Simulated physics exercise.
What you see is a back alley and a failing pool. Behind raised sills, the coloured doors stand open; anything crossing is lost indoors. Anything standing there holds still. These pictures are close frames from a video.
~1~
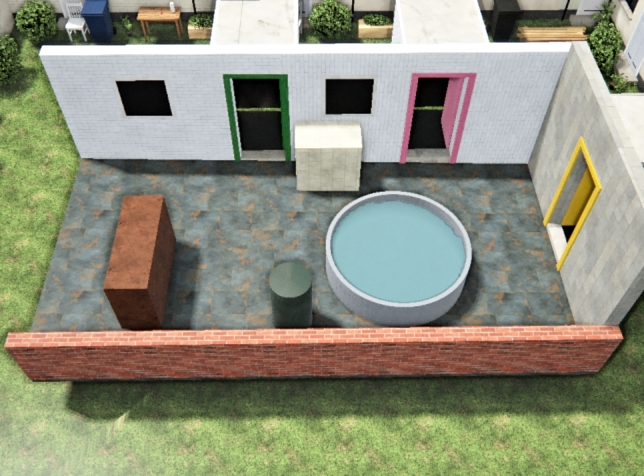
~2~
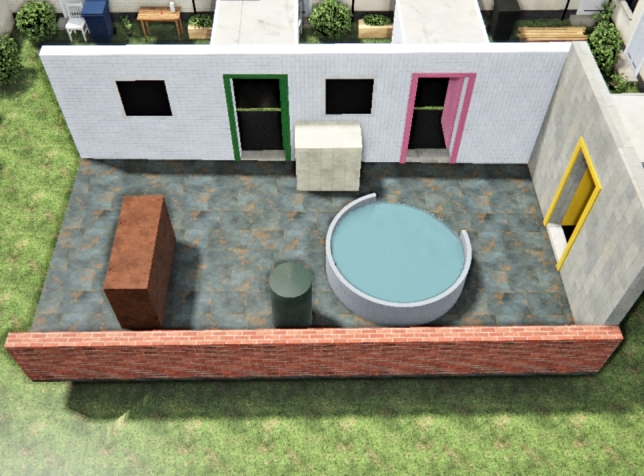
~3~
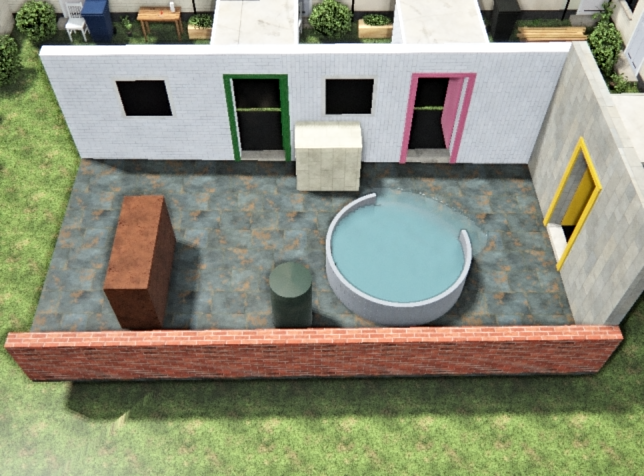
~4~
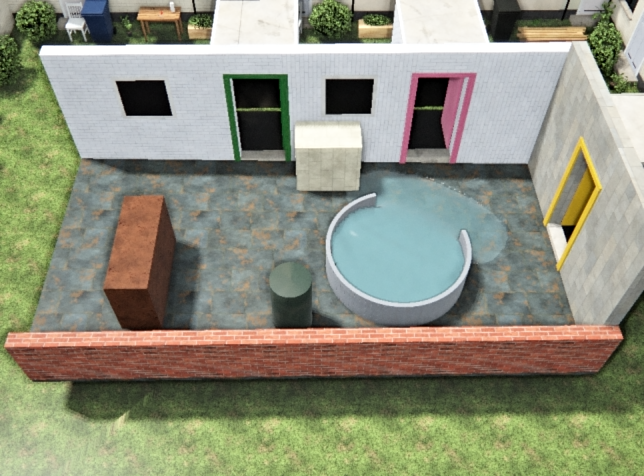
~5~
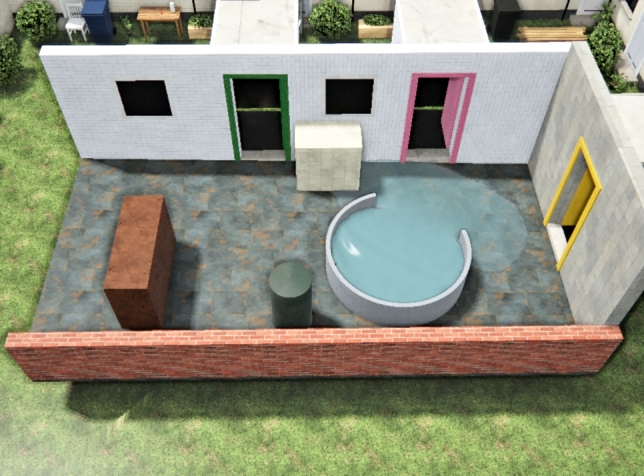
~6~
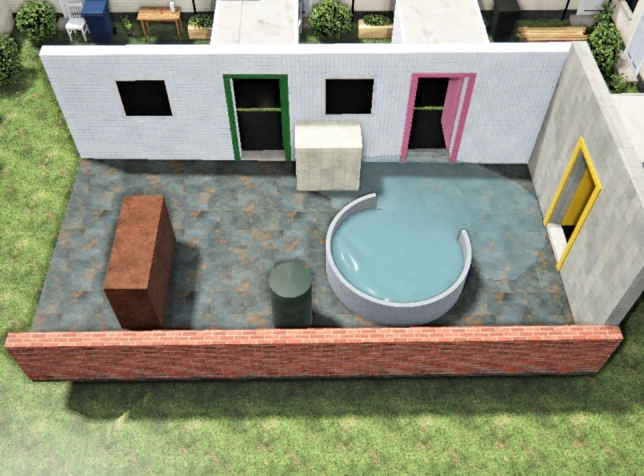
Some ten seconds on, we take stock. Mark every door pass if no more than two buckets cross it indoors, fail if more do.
Marks: Yellow door fail, pink door fail, green door pass.
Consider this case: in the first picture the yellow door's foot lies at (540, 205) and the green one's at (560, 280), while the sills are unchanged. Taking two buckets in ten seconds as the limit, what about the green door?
The green door goes above.
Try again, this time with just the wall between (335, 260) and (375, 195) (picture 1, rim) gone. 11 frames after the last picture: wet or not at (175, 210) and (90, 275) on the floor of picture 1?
Point one reached; point two not reached.
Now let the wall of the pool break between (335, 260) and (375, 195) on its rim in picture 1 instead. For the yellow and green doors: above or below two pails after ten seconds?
Note: Yellow misses the line, green crosses the line.
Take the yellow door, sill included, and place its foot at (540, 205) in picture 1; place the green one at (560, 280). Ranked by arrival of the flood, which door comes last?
Last: The door marked green.
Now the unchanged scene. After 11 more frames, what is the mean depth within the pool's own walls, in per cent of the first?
My figure is about 40 in a hundred.
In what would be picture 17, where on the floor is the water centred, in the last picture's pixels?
Close to (438, 225).
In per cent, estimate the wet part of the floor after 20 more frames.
Close to 40 %.
A moment on, water covers 20 % of the floor; the yellow door wet at the sill, nothing in, the pink door over two buckets in, the green door not reached.
Next, water covers 20 % of the floor; the yellow door under two buckets in, the pink door far over two buckets in, the green door wet at the sill, nothing in.
Then, water covers 40 % of the floor; the yellow door over two buckets in, the pink door far over two buckets in, the green door wet at the sill, nothing in.
Later, water covers 55 % of the floor; the yellow door over two buckets in, the pink door far over two buckets in, the green door wet at the sill, nothing in.
In the end, water covers 70 % of the floor; the yellow door far over two buckets in, the pink door far over two buckets in, the green door wet at the sill, nothing in.
